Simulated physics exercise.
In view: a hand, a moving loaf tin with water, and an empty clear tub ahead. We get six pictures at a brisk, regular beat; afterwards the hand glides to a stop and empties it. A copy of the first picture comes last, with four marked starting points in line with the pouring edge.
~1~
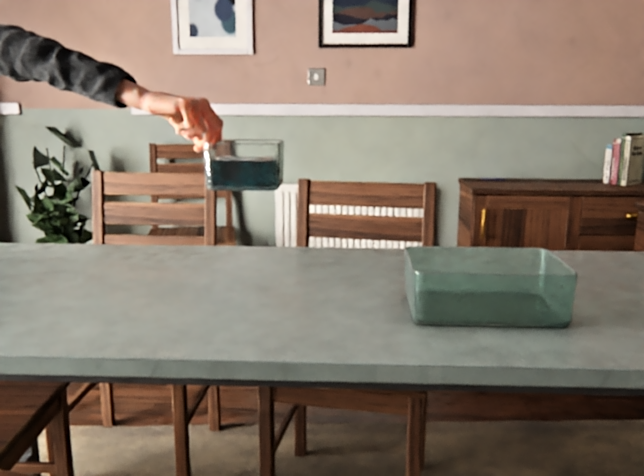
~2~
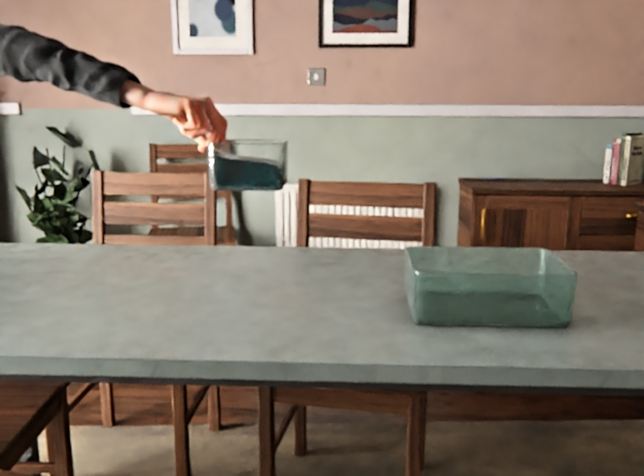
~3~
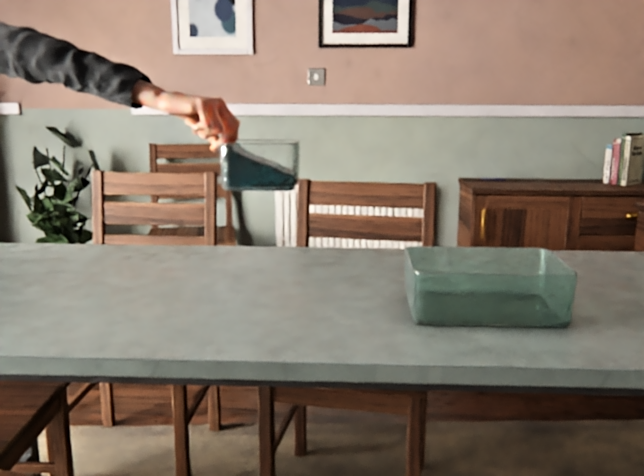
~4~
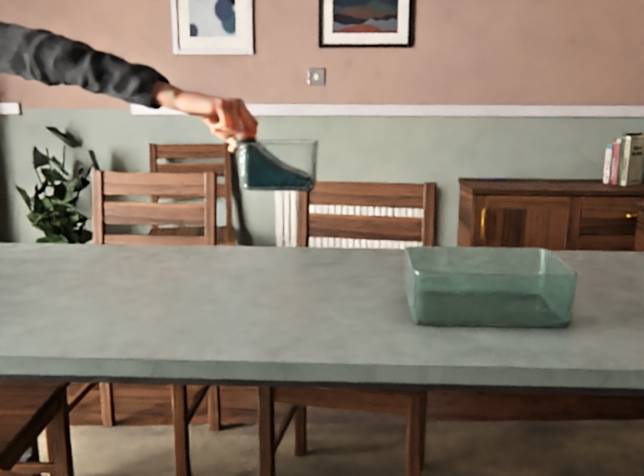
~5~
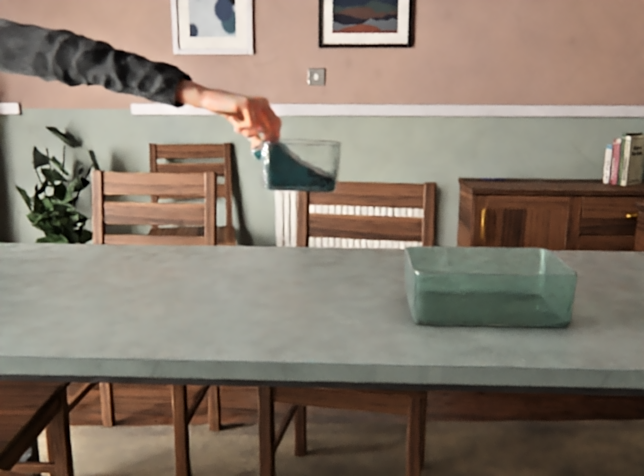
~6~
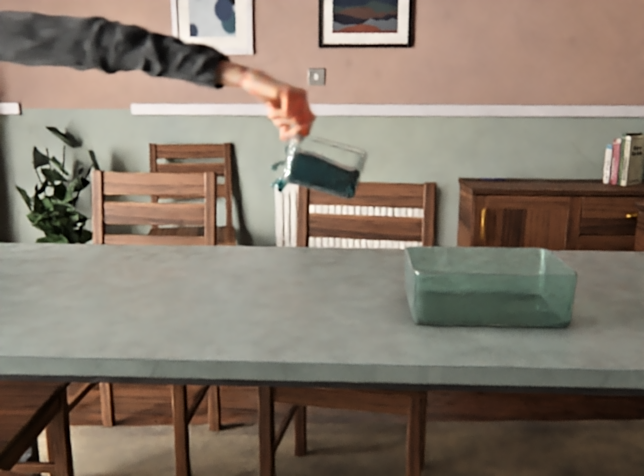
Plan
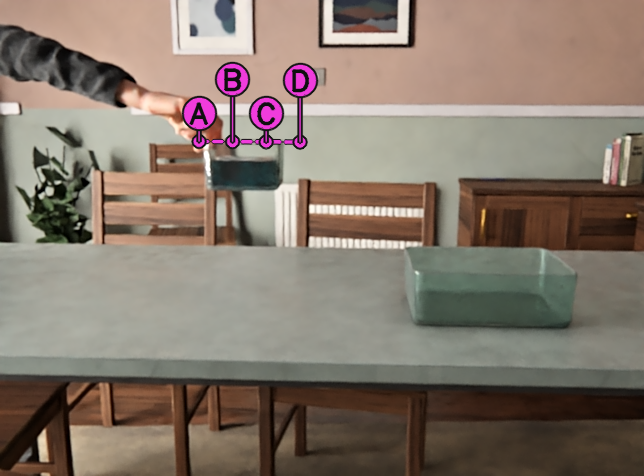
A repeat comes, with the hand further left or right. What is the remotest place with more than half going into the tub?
That is dot B.
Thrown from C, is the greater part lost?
No, that is safe.
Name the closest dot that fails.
That is dot A.
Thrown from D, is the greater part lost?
No.
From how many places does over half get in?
Three of the four.
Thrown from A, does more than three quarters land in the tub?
No, it does not.
On the marked copy, A at (199, 141); B at (232, 141); C at (266, 141); D at (300, 142).
For dot A, about 32 % lands in the tub, 61 % falls short and 6 % goes beside or beyond.
For dot B, about 65 % lands in the tub, 24 % falls short and 11 % goes beside or beyond.
For dot C, about 70 % lands in the tub, 15 % falls short and 16 % goes beside or beyond.
For dot D, about 87 % lands in the tub, 8 % falls short and 5 % goes beside or beyond.
